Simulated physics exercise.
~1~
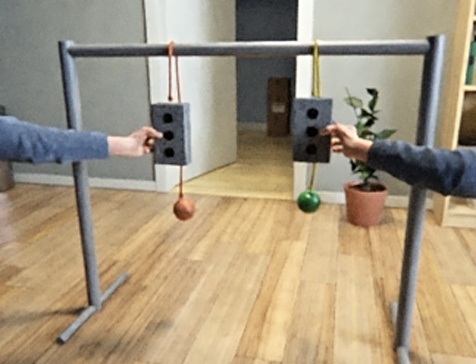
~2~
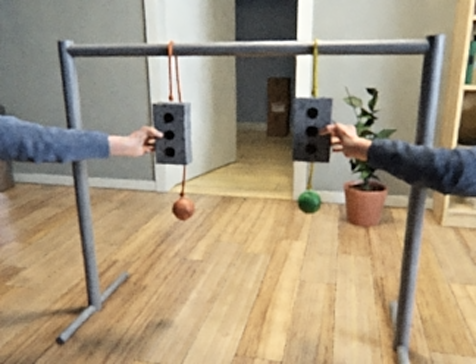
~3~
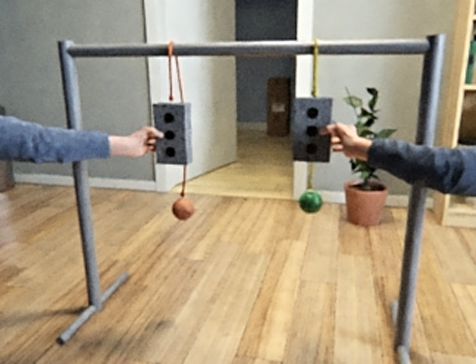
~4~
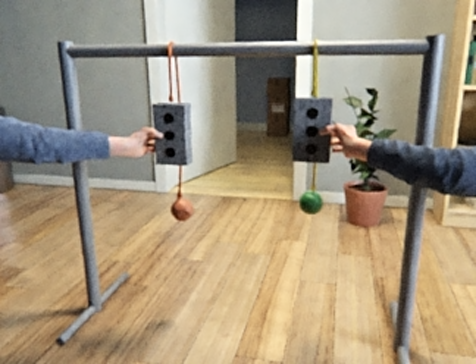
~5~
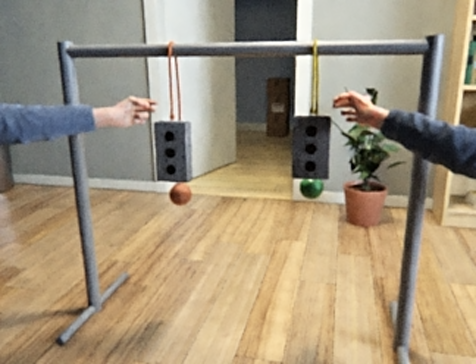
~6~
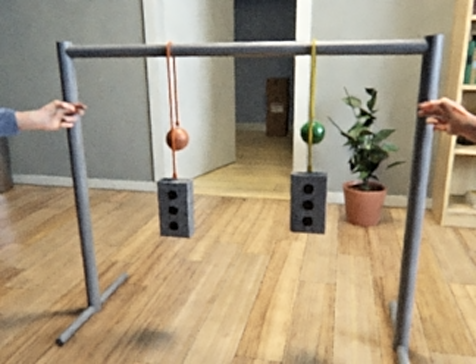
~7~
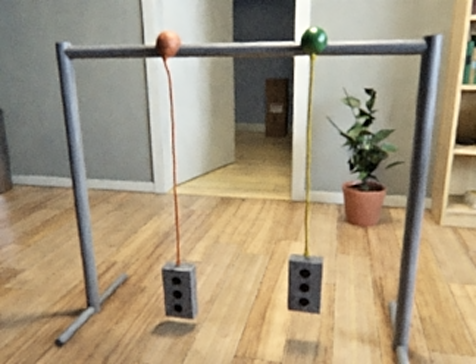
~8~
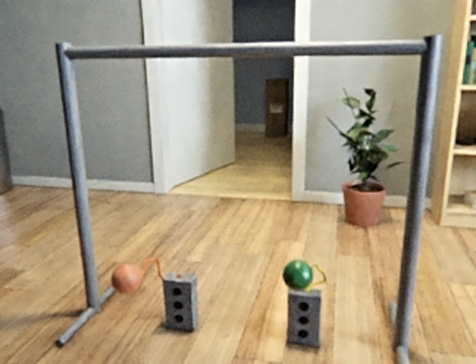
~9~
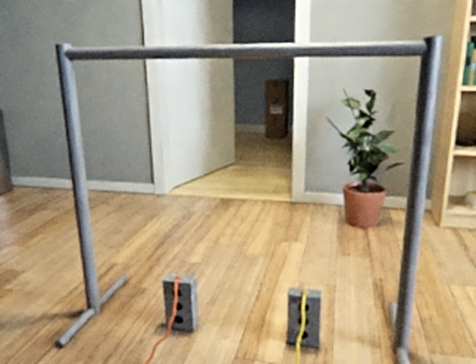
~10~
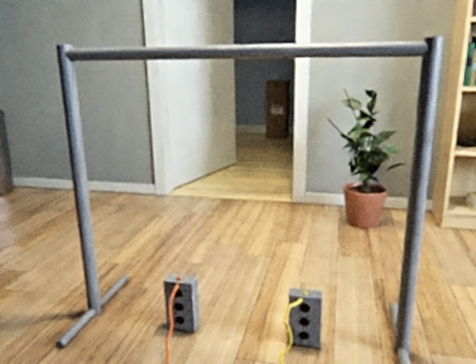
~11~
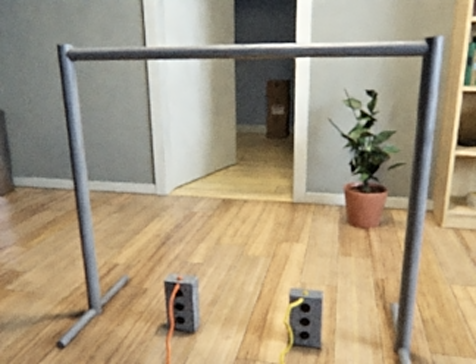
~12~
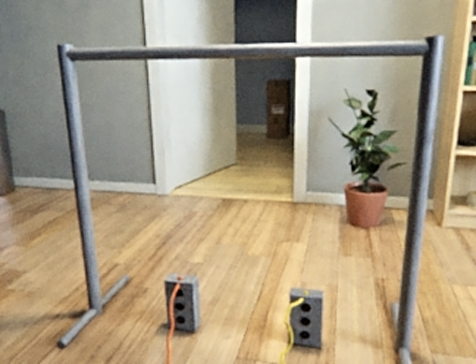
Two hands steady a pair of grey pavers hung over a bar by cords tied to an orange ball and a green ball, then let go; the pavers drop to the floor, the balls rise to the bar, tumble over and leave view, and the pavers rest with cords trailing.
